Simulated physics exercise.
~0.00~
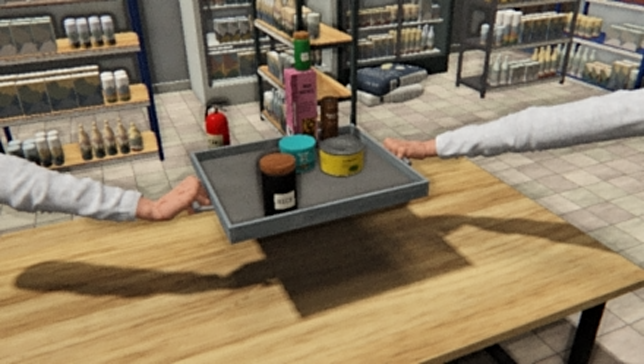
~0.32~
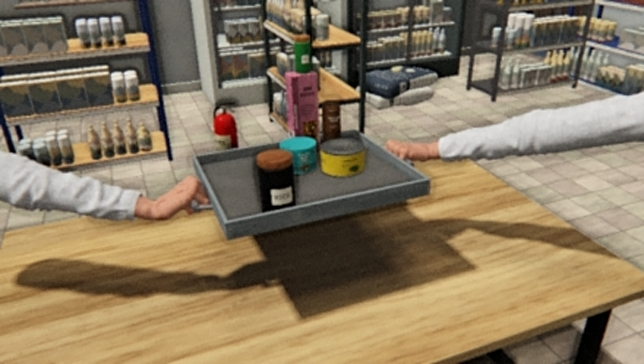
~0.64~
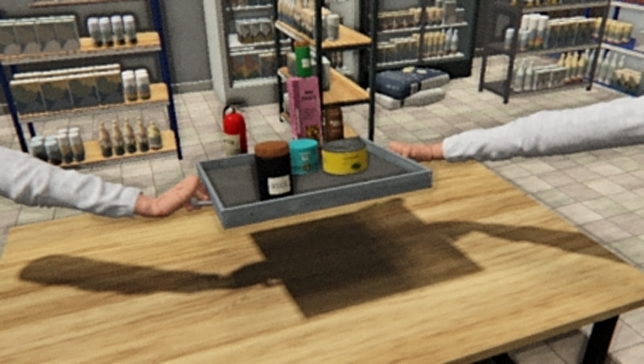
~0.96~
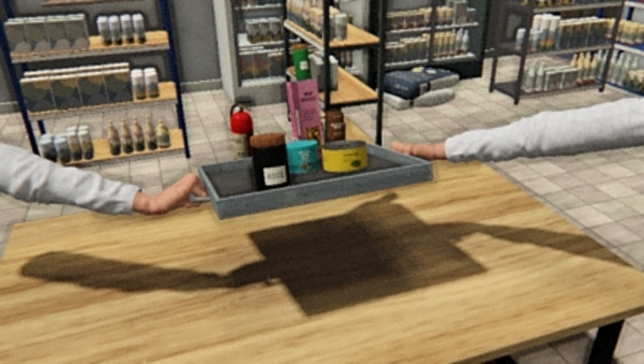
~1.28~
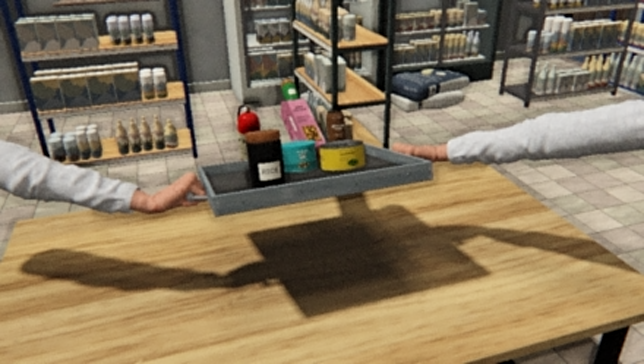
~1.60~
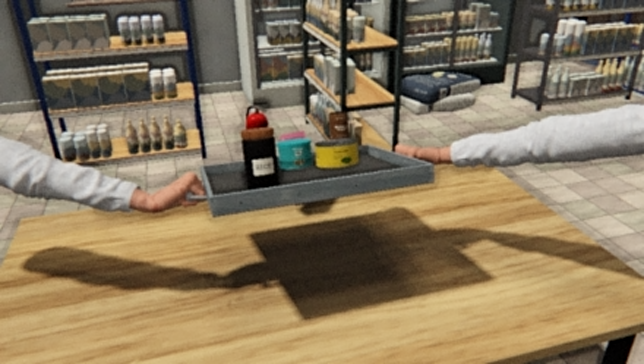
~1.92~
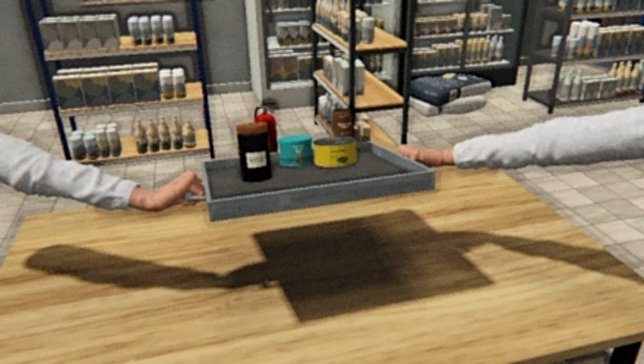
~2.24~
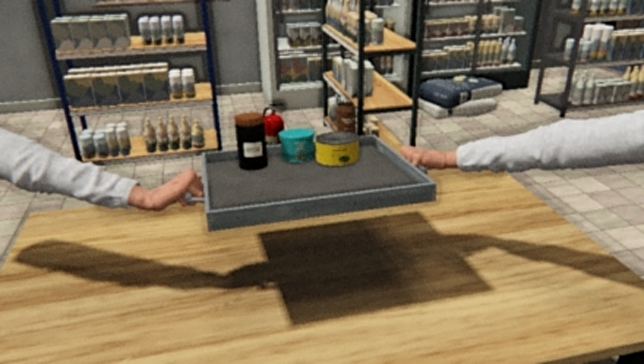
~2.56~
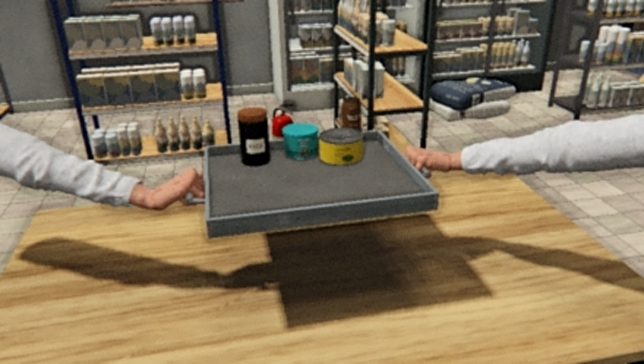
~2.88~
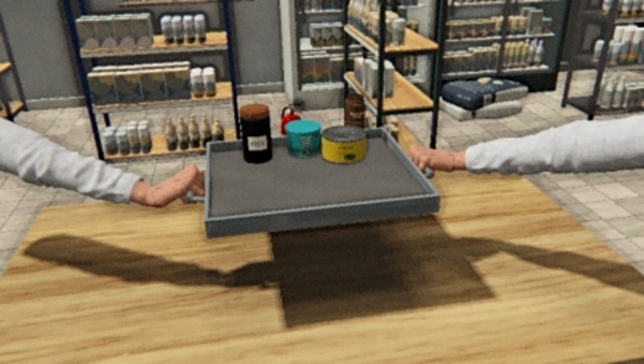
Two hands tip a tray away, dropping a pink carton and green shaker, then level it.
